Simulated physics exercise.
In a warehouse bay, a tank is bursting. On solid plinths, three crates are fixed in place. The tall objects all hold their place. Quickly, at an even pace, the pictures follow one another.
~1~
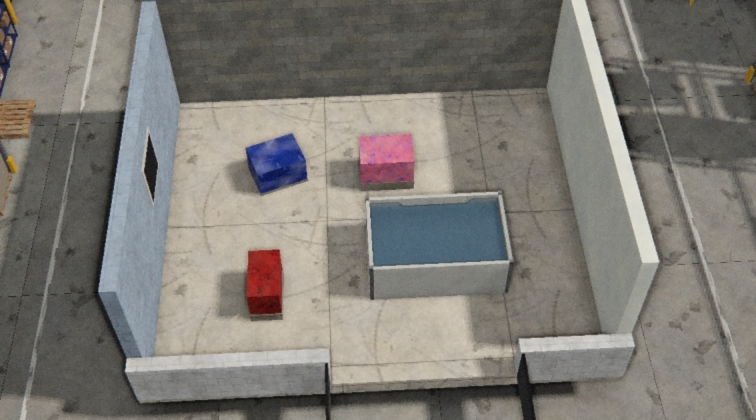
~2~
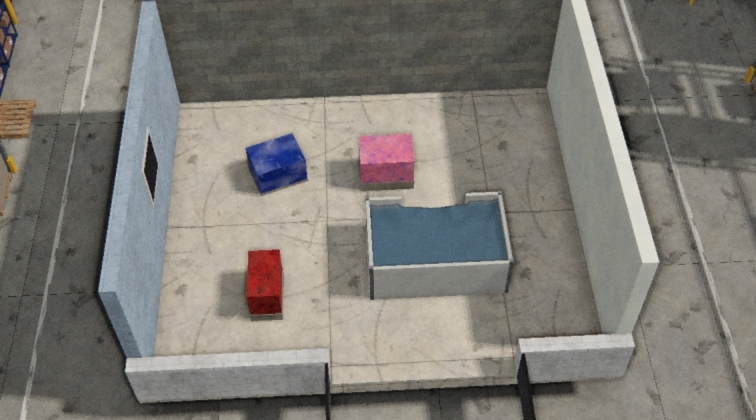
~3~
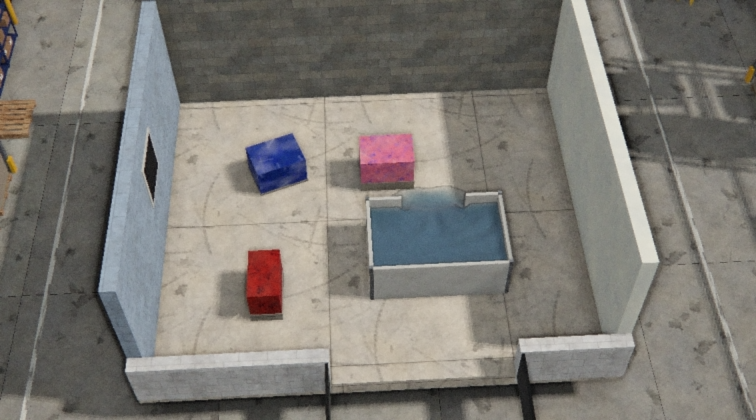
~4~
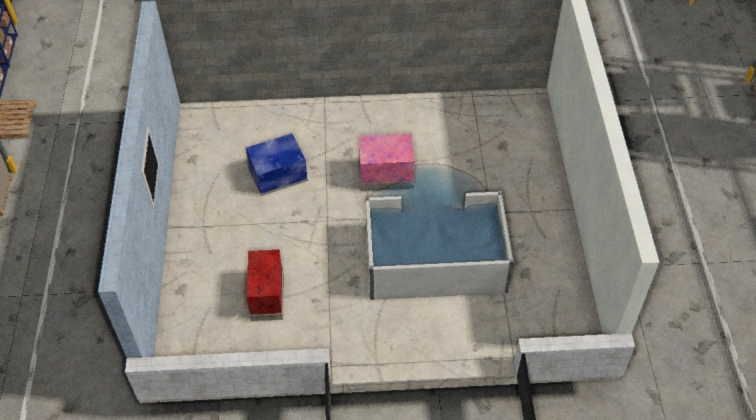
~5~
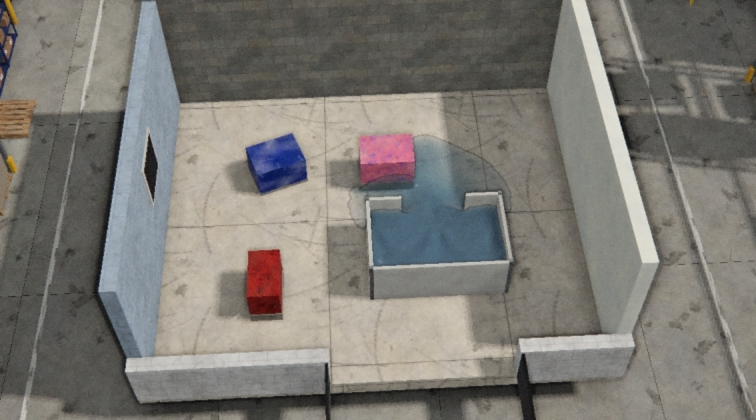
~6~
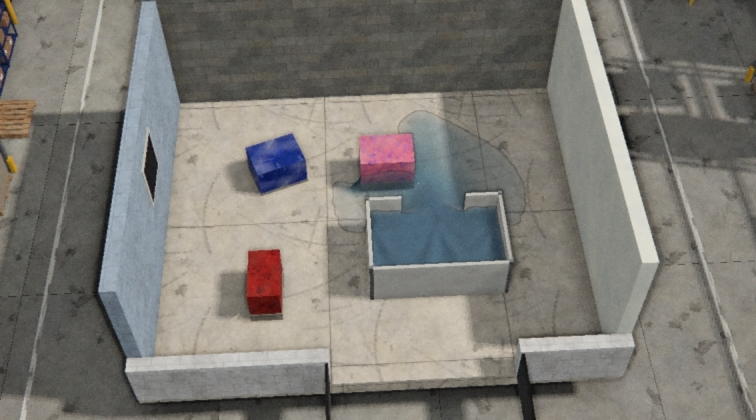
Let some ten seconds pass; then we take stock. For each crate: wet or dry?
The blue crate gets caught by the water; the pink crate gets caught by the water; the red crate doesn't get caught by the water.
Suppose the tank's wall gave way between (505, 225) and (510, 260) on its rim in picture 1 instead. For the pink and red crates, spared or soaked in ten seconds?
As I see it, pink stays clear and red stays clear.
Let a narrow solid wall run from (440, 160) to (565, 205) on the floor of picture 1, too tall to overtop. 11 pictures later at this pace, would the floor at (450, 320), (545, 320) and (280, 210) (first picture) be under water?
One by one: Spared, spared, soaked.
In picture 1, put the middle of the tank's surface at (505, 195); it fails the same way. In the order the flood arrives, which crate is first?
I'd go with the crate marked pink.
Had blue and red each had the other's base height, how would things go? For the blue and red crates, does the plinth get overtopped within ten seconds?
Blue: Stays clear; red: Is reached.
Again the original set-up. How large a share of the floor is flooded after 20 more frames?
Estimate: Some 65 in a hundred.
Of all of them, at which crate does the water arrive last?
That's the one in red.
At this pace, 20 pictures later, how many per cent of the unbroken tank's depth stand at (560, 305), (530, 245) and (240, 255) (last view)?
Respectively near 0, 0 and 4 per cent.
A moment on, water covers 30 % of the floor; the blue crate water round its plinth, the pink crate water round its plinth, the red crate not reached.
Next, water covers 45 % of the floor; the blue crate water round its plinth, the pink crate water round its plinth, the red crate water round its plinth.
Then, water covers 65 % of the floor; the blue crate water round its plinth, the pink crate water round its plinth, the red crate water round its plinth.
Later, water covers 85 % of the floor; the blue crate water round its plinth, the pink crate water round its plinth, the red crate water round its plinth.
In the end, water covers 100 % of the floor; the blue crate was topped, the pink crate was topped, the red crate stayed above the water.
